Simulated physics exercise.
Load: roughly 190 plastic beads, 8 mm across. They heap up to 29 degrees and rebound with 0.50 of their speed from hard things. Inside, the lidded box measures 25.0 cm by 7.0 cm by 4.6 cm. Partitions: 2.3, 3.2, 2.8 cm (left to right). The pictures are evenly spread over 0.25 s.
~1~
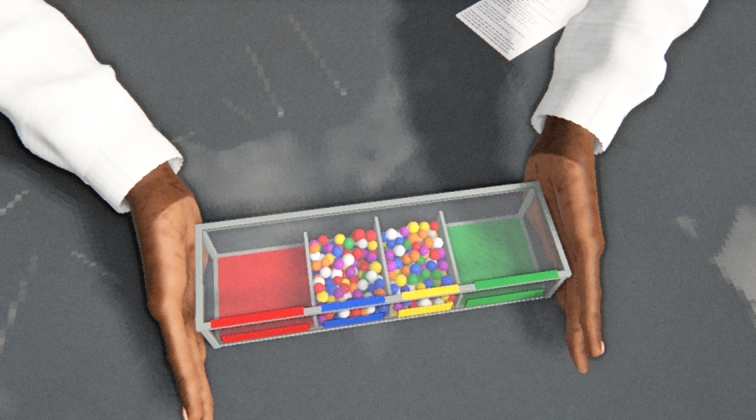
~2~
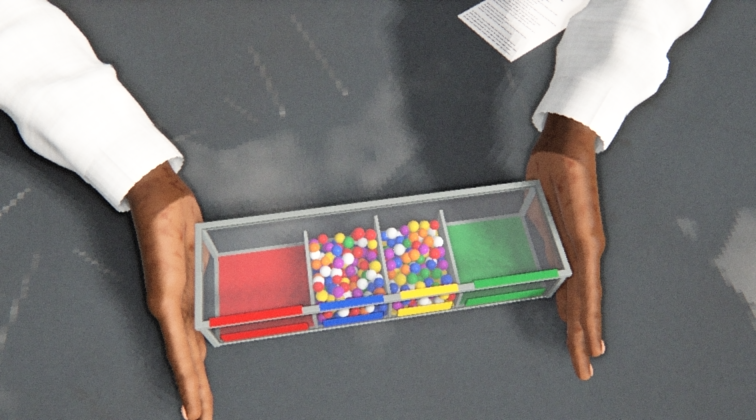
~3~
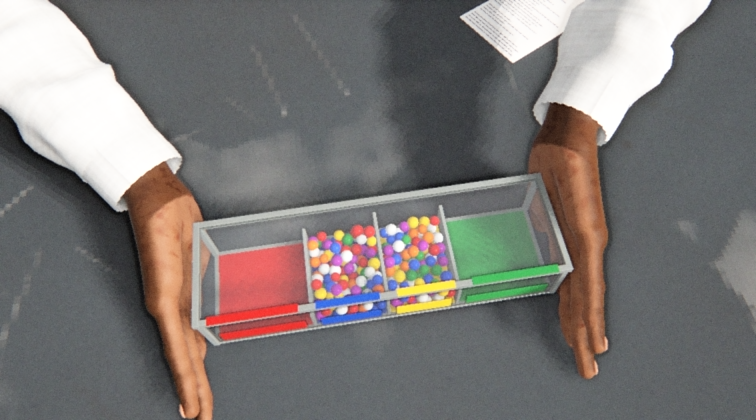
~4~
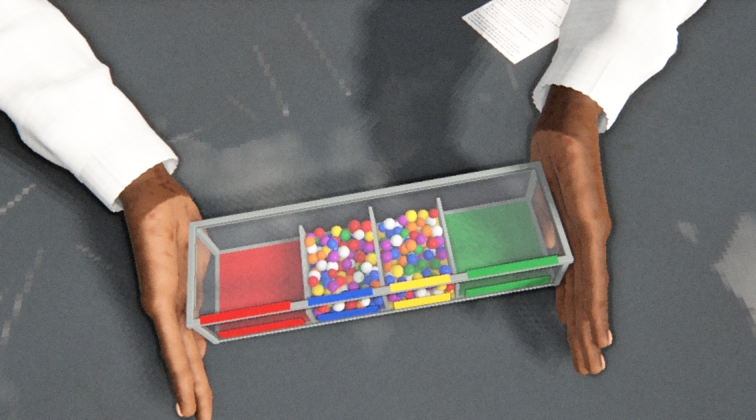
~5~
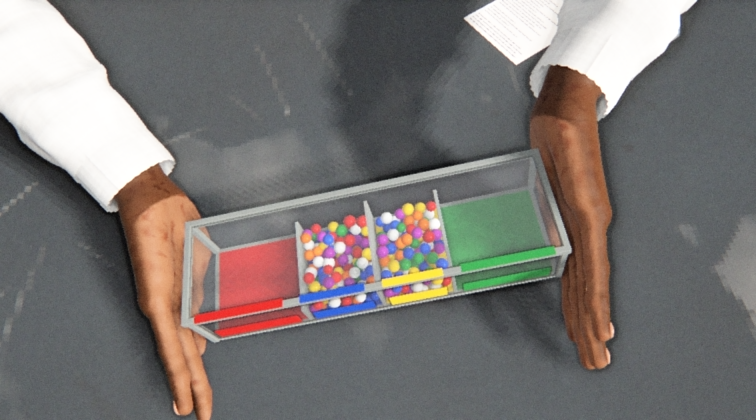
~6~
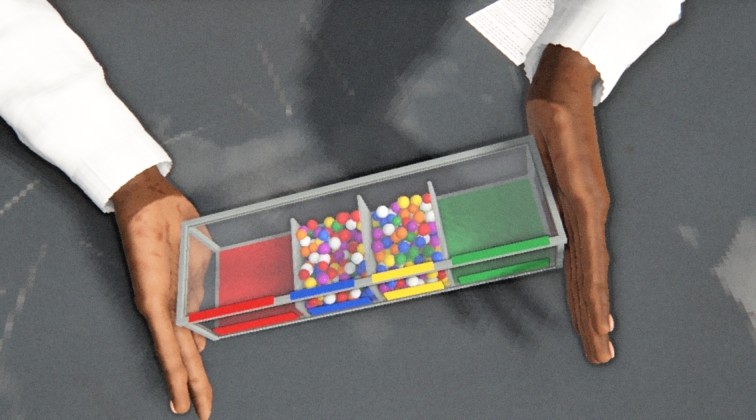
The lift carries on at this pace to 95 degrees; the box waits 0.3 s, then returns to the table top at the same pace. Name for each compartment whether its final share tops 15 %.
Red compartment: Over; blue compartment: Under; green compartment: Under; yellow compartment: Over.
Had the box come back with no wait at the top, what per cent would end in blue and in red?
Blue 10; red 65.
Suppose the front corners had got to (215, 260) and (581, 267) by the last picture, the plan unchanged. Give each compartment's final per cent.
Red 0; blue 35; green 50; yellow 15.
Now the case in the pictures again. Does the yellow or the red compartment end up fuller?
The red one has more.
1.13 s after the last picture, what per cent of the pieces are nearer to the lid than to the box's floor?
Roughly 50 per cent.
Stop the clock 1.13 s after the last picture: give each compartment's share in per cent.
Red 50, blue 20, green 0, yellow 30.
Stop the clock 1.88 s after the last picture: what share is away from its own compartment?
Some 70 per cent.
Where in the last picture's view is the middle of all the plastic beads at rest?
At about (253, 283).
Then, 1.13 s after the last picture, tilt 95 degrees; red 50 %, blue 20 %, yellow 30 %.
Then, 1.88 s after the last picture, tilt 48 degrees; red 70 %, blue 10 %, yellow 20 %.
Then, 2.65 s after the last picture, tilt 0 degrees; red 70 %, blue 10 %, yellow 20 %.
In the end, red 70 %, blue 10 %, green 0 %, yellow 20 %.
